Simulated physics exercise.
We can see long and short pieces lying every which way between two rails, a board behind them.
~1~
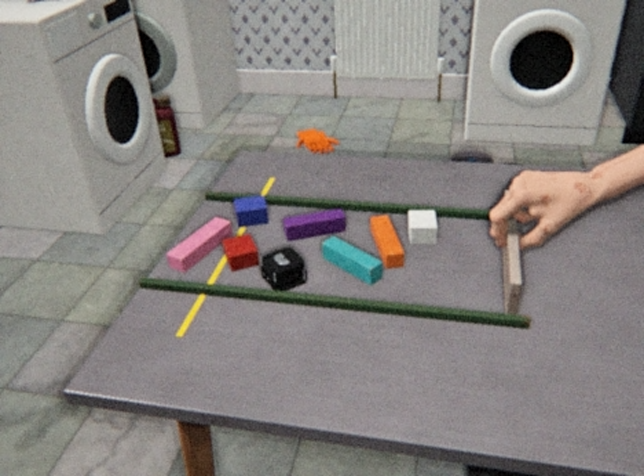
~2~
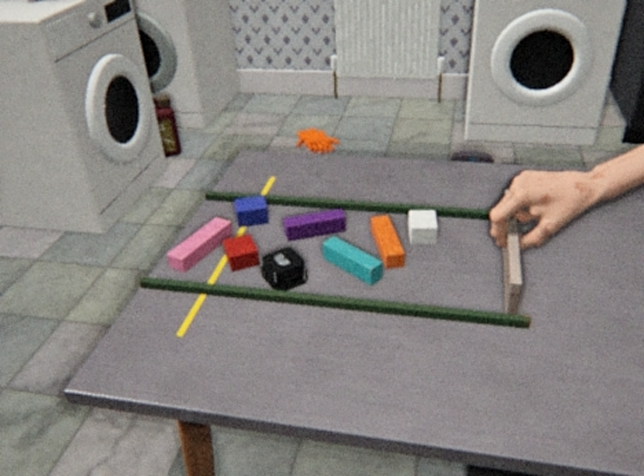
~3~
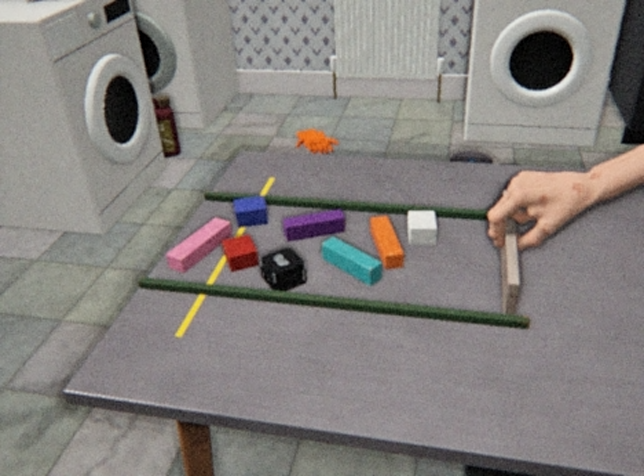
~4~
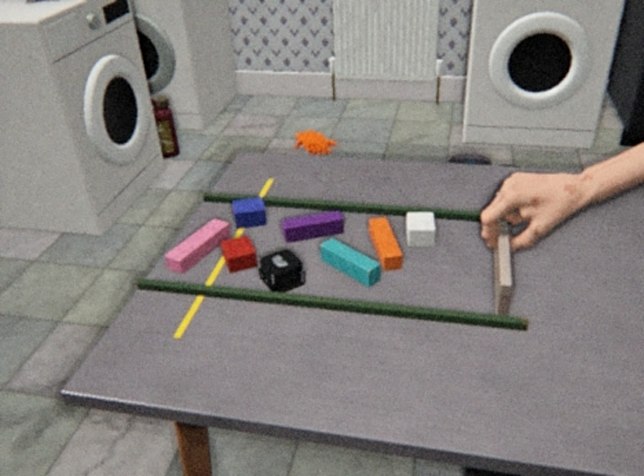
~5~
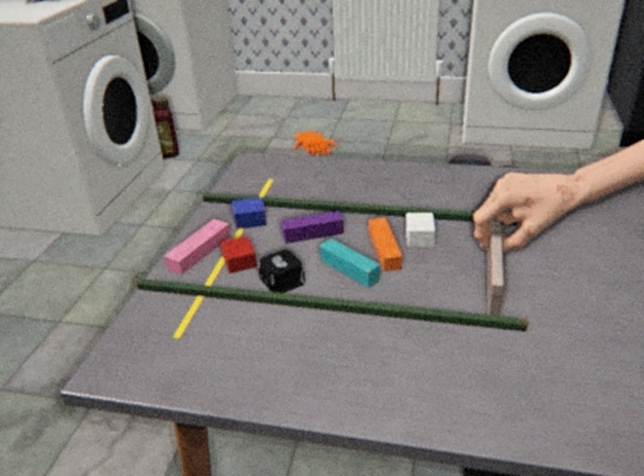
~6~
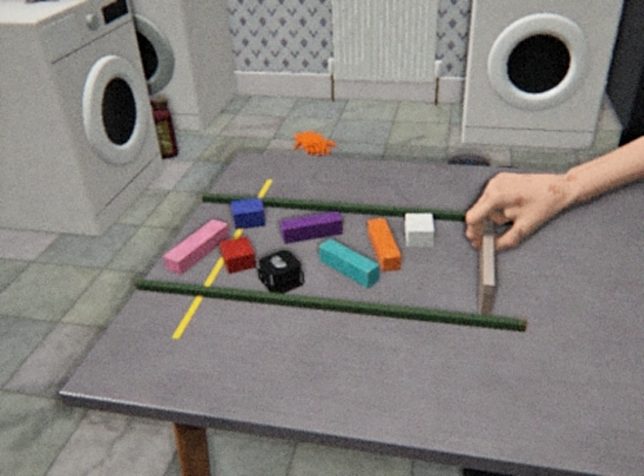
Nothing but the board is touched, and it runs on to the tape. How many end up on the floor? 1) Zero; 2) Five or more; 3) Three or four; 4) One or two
One or two (4).
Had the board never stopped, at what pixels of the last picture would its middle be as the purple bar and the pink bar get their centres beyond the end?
The purple bar gives roughly (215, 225), the pink bar roughly (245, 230).
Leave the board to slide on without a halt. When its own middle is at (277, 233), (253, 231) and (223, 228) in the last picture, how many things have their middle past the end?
Respectively, 0, 0 and 2.
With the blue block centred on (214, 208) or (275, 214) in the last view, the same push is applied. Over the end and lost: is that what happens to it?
Taking the places in order, the piece ends up below and ends up below.
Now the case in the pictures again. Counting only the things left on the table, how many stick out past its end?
I'd put it at 2.
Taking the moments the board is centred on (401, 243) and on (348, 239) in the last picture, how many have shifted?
By then 2, and 4.
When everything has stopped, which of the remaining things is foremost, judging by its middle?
The red block is the one.
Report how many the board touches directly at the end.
Count: 3.
Early on, none off yet; pink bar at rest near (198, 246); blue block at rest near (248, 214); red block at rest near (238, 255).
A while later, none off yet; pink bar travelled a little near (186, 243); blue block travelled about its own width near (220, 206); red block travelled about its own width near (208, 253).
Finally, the number that fall off is one or two; lost, blue block and pink bar.
